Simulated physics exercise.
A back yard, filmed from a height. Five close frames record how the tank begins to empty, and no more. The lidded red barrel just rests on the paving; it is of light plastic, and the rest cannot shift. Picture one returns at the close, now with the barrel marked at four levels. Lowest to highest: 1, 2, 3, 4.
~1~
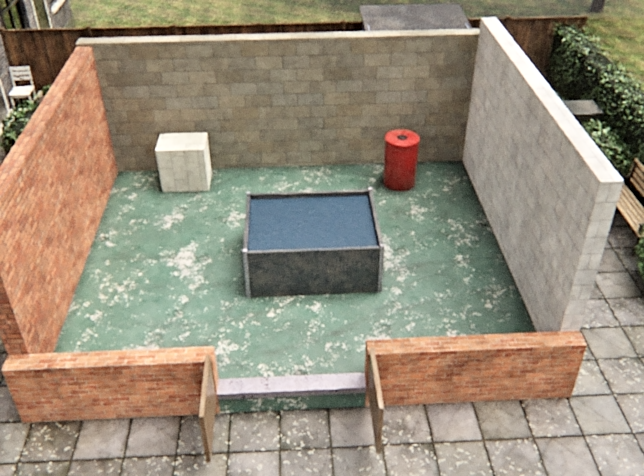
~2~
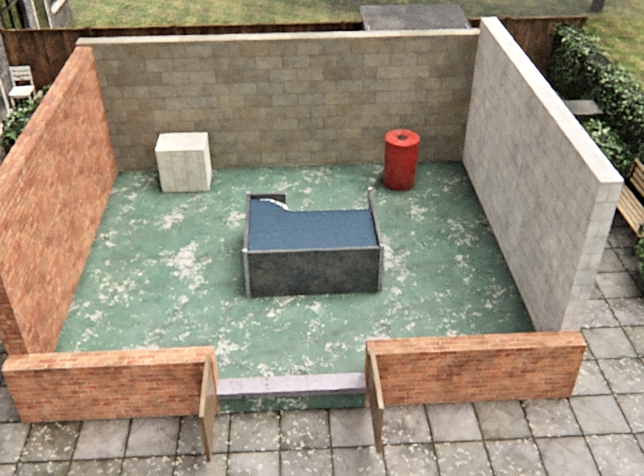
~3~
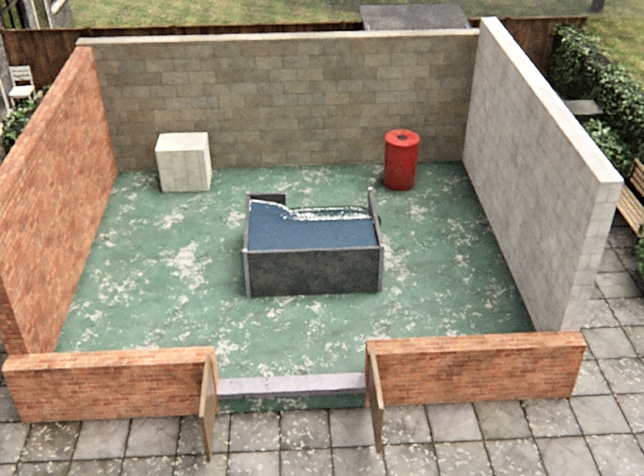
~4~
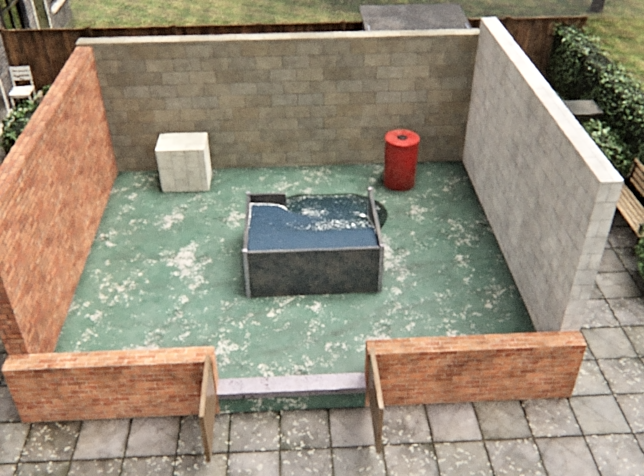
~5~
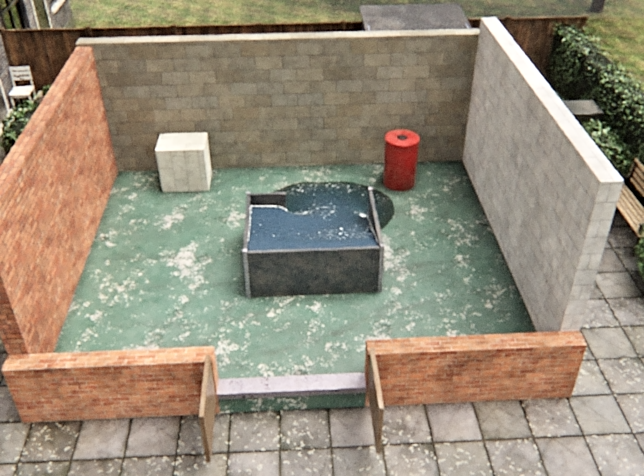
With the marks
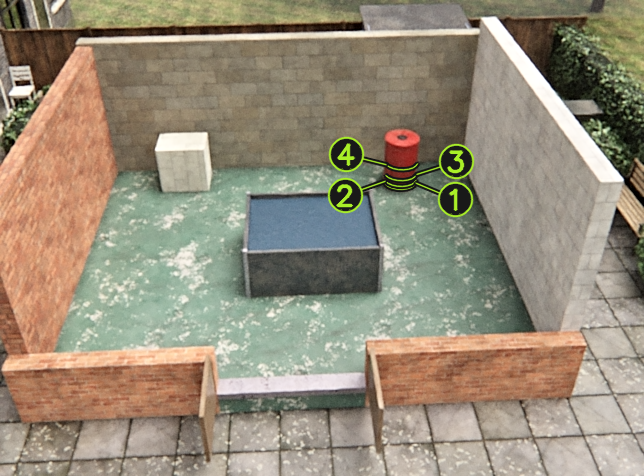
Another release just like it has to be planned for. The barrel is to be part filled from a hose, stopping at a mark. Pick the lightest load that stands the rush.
Line 4.
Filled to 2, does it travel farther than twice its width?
Yes, it does.
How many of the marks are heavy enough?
One of the four.
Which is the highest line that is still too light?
Here it is line 3.
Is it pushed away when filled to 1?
Yes, that goes wrong.
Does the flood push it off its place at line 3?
Yes, that goes wrong.
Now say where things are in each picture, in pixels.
Lid of the red barrel at (402, 137); tank full, its middle at (312, 224); open gate at (290, 346), in the first frame.
Water covers 2 % of the ground, mostly out of sight from here, in the second frame.
Water covers 4 % of the ground, mostly out of sight from here, in the third frame.
In the fourth frame, 6 % of the ground under water, its edge towards the barrel at (376, 203).
Lid of the red barrel at (402, 137); 9 % of the ground under water, its edge towards the barrel at (378, 194), in the fifth frame.
In lime, 1 at (402, 189); 2 at (402, 186); 3 at (402, 180); 4 at (403, 169); from the bottom up 1, 2, 3, 4.
With 1, it is pushed about 4 times its own width away.
With 2, it is pushed about 4 times its own width away.
With 3, it is pushed about its own width away.
With 4, it does not move.
